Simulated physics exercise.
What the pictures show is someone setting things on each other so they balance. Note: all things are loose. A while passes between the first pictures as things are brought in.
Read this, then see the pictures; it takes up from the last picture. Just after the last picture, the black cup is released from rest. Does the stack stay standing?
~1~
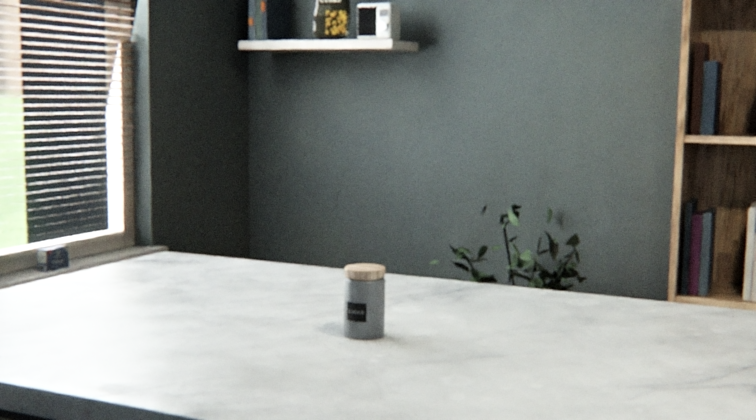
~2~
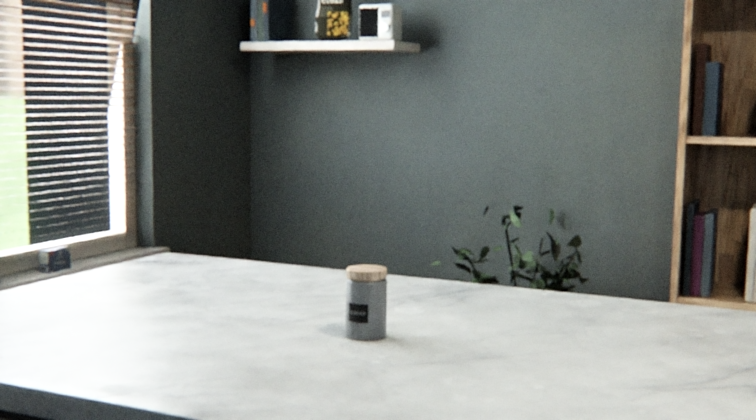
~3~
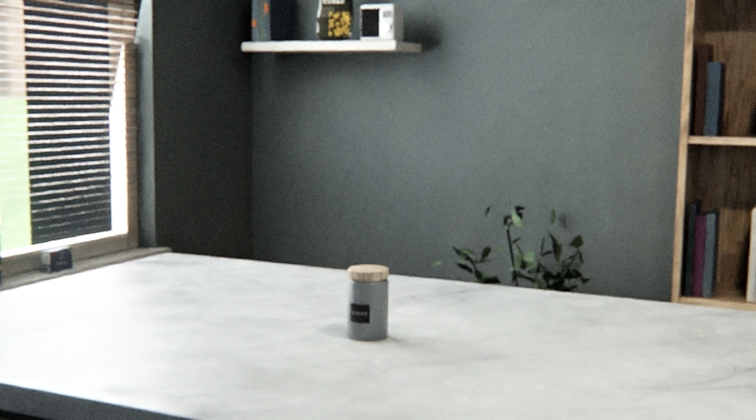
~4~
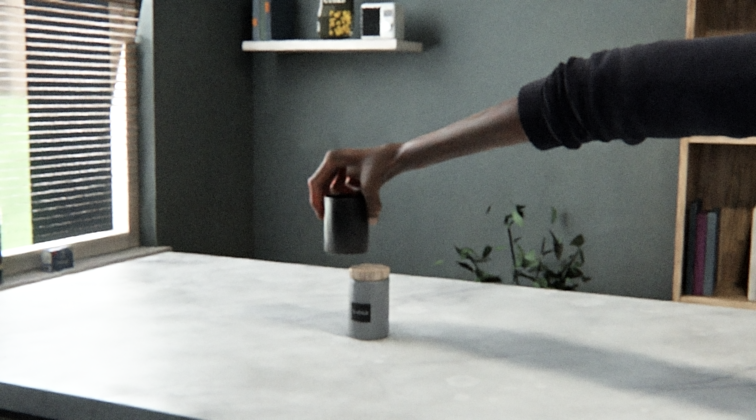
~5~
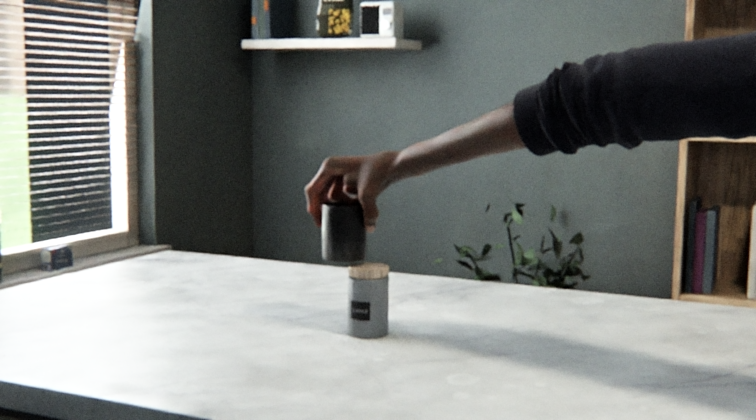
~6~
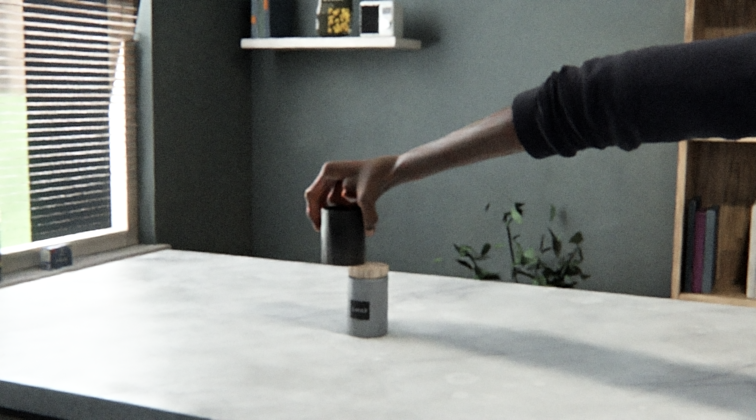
No.
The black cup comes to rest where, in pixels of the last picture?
Look around (292, 301) in the final frame.
Then, 0.30 s on from there, black cup now fallen.
Then, 0.40 s on from there, things are still on the move.
Then, 1.20 s on from there, nothing new.
In the end, fallen, black cup; grey jar unmoved. At the end, from the last picture's camera, black cup near (292, 301). The pile loses its balance.
